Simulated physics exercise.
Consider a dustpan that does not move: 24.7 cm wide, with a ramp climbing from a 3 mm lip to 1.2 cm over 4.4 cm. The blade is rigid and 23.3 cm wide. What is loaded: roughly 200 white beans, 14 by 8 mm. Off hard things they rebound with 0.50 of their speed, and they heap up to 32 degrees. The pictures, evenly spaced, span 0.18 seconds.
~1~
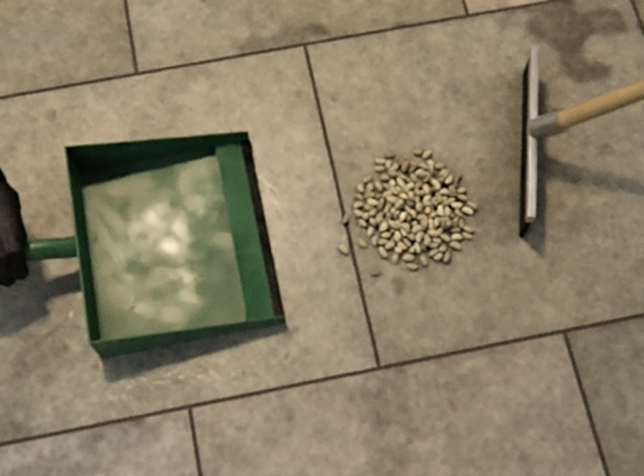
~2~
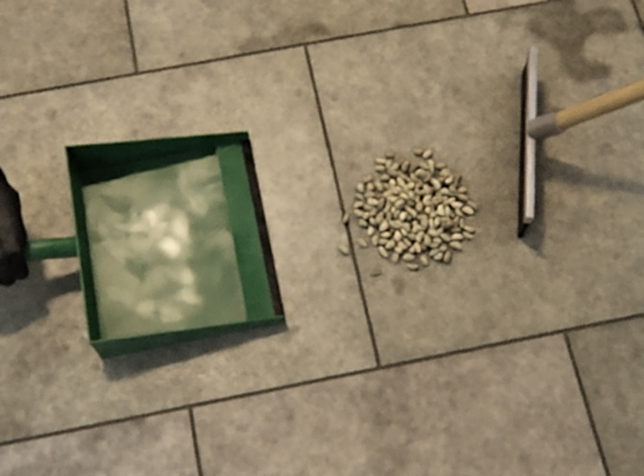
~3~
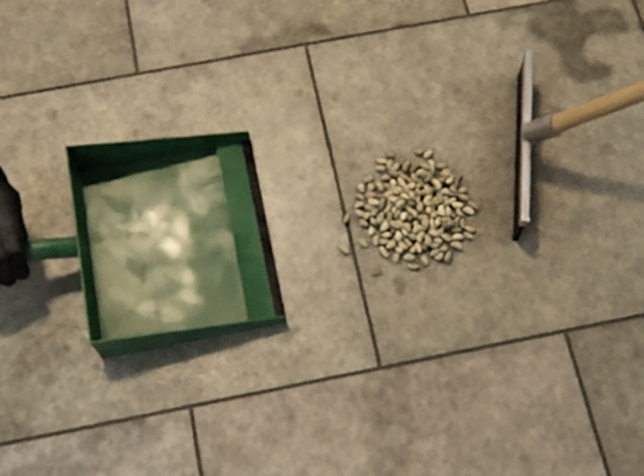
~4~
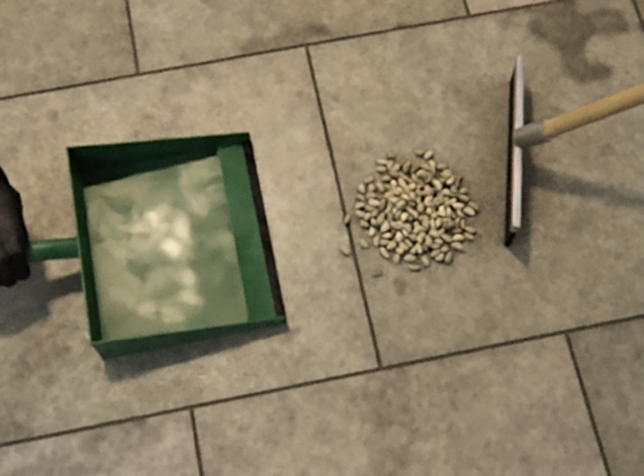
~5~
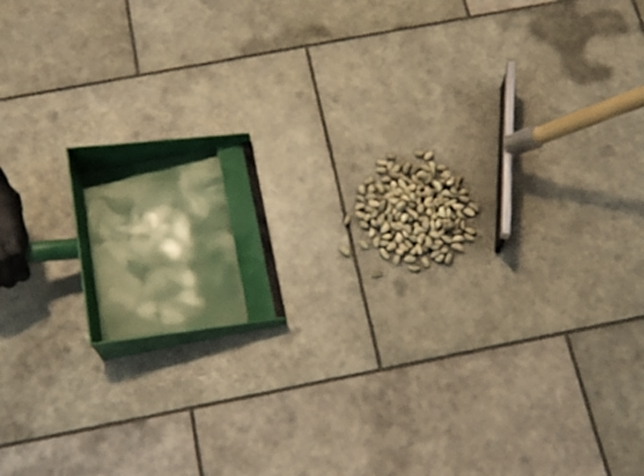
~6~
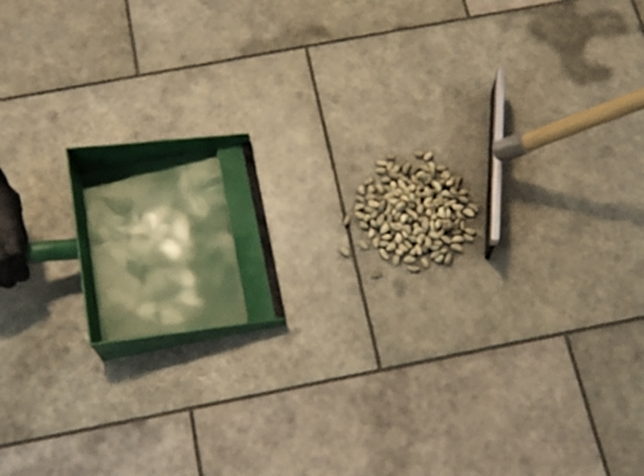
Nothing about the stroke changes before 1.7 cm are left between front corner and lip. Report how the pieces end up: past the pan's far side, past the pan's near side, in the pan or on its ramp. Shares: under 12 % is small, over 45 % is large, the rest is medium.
Far side: A small share; near side: A small share; pan: A small share.
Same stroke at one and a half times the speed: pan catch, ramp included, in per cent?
I'd put it at roughly 5 per cent.
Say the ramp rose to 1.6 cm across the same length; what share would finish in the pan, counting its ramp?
Something like 5 per cent, ramp included.
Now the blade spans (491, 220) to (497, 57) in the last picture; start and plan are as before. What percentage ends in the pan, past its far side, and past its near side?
Per cent by place - pan 20, far side 10, near side 0.
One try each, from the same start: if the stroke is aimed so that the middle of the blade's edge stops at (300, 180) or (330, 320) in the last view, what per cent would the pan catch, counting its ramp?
Close to 20 and 0 in a hundred, in that order.
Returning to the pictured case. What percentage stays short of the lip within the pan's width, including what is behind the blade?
Roughly 85 in a hundred.
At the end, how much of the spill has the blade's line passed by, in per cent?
5 %.
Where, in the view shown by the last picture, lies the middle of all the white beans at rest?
(293, 238) or so.
Then, 0.31 s after the last picture, middle of the blade 17 cm from the lip; 0 % over the lip, far side 0 %, near side 0 %.
Then, 0.52 s after the last picture, middle of the blade 9 cm from the lip; 0 % over the lip, far side 0 %, near side 5 %.
Then, 0.84 s after the last picture, middle of the blade 5 cm from the lip; 5 % over the lip, far side 5 %, near side 5 %.
In the end, far side 5 %, near side 5 %, pan 5 %, in front of the lip or behind the blade 85 %.
